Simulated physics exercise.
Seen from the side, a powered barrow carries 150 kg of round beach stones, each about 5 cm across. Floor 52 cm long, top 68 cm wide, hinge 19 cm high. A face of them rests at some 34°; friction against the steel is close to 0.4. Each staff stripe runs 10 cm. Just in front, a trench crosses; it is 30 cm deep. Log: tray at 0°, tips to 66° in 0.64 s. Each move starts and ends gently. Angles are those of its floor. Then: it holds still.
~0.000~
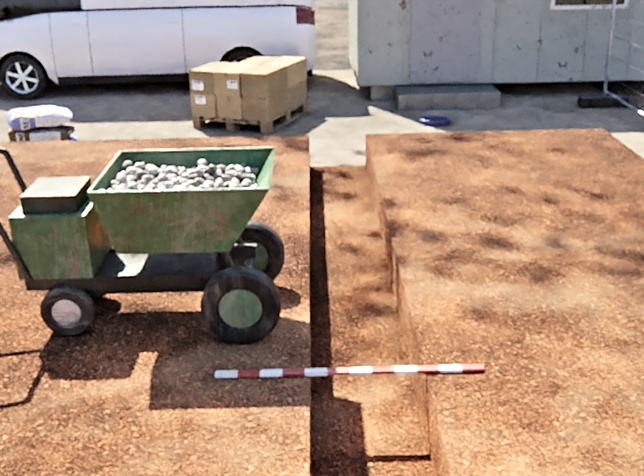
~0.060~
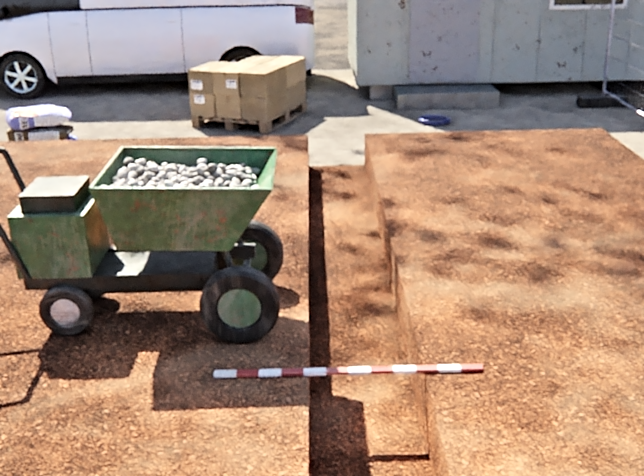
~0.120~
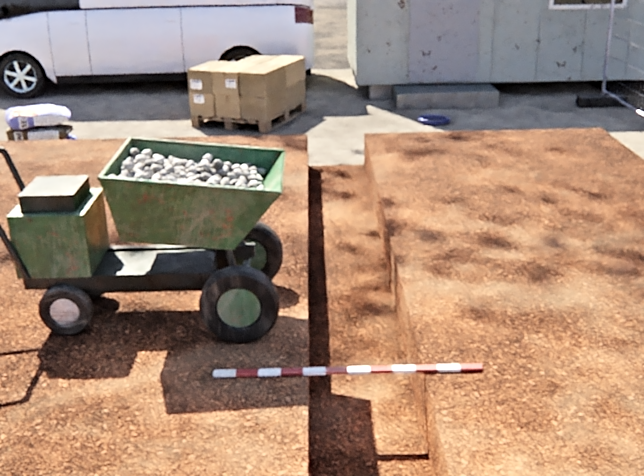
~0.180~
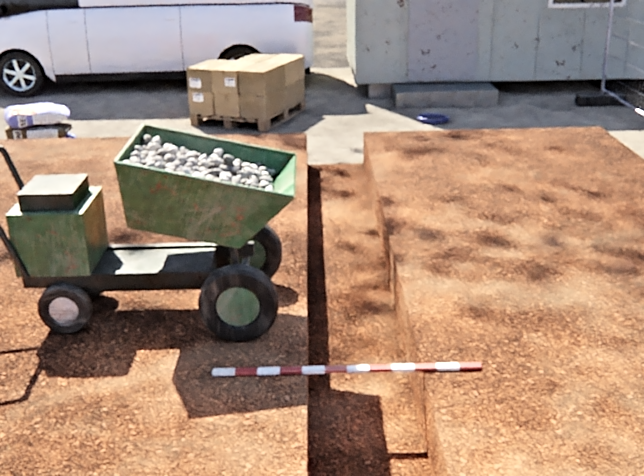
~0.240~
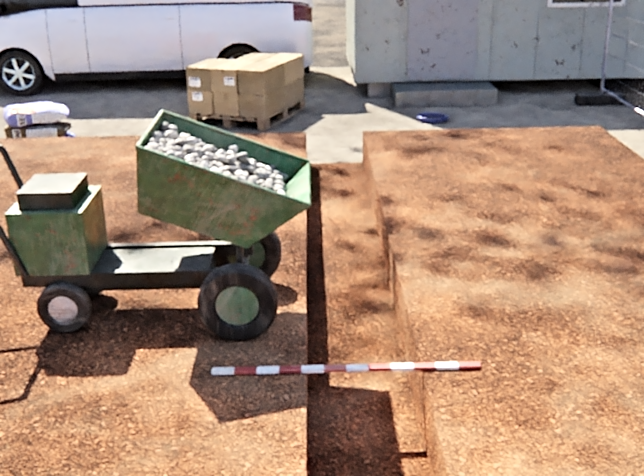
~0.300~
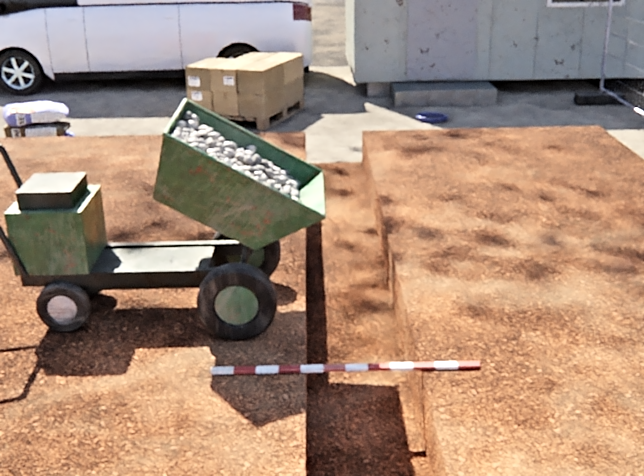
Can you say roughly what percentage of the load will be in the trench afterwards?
Roughly 47 per cent, I would say.
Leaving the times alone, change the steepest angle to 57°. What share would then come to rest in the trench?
Share in trench: Approx. 25%.
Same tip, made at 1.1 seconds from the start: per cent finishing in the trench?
It'd be some 60 per cent.
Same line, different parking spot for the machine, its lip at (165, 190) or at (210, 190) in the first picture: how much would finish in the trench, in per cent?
That gives roughly 80 per cent and roughly 90 per cent.
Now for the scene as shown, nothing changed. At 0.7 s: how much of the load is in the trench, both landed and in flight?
About 15 per cent by then.
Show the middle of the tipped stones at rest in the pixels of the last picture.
(413, 302).
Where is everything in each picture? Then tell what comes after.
Lip at (268, 190), floor tilted 0°, highest stones at (160, 172), in the first picture.
Lip at (271, 190), floor tilted 2°, highest stones at (160, 169); the stones move at 0.4 m/s on average, in the second picture.
The tray is at 6°, its lip at (280, 193); the top of the load is at (158, 161); the stones move at 0.8 m/s on average, in the third picture.
The tray is at 13°, its lip at (294, 197); the top of the load is at (153, 149); the stones move at 1.2 m/s on average, in the fourth picture.
Lip at (310, 206), floor tilted 21°, highest stones at (167, 136); the stones move at 1.4 m/s on average, in the fifth picture.
The tray is at 30°, its lip at (326, 218); the top of the load is at (185, 125); the stones move at 1.5 m/s on average, in the sixth picture.
After 0.5 s the floor is at 56°; 100 % in the tray; the foremost stones are at (342, 235).
After 0.7 s the floor is at 66°; 77 % in the tray, 15 % in the trench, 9 % past the trench; the foremost stones are at (432, 295).
After 1.1 s the floor is at 66°; 31 % in the tray, 21 % in the trench, 48 % past the trench; the foremost stones are at (584, 294).
After 3.0 s the floor is at 66°; 4 % in the tray, 47 % in the trench, 49 % past the trench; the foremost stones are past the picture's edge.
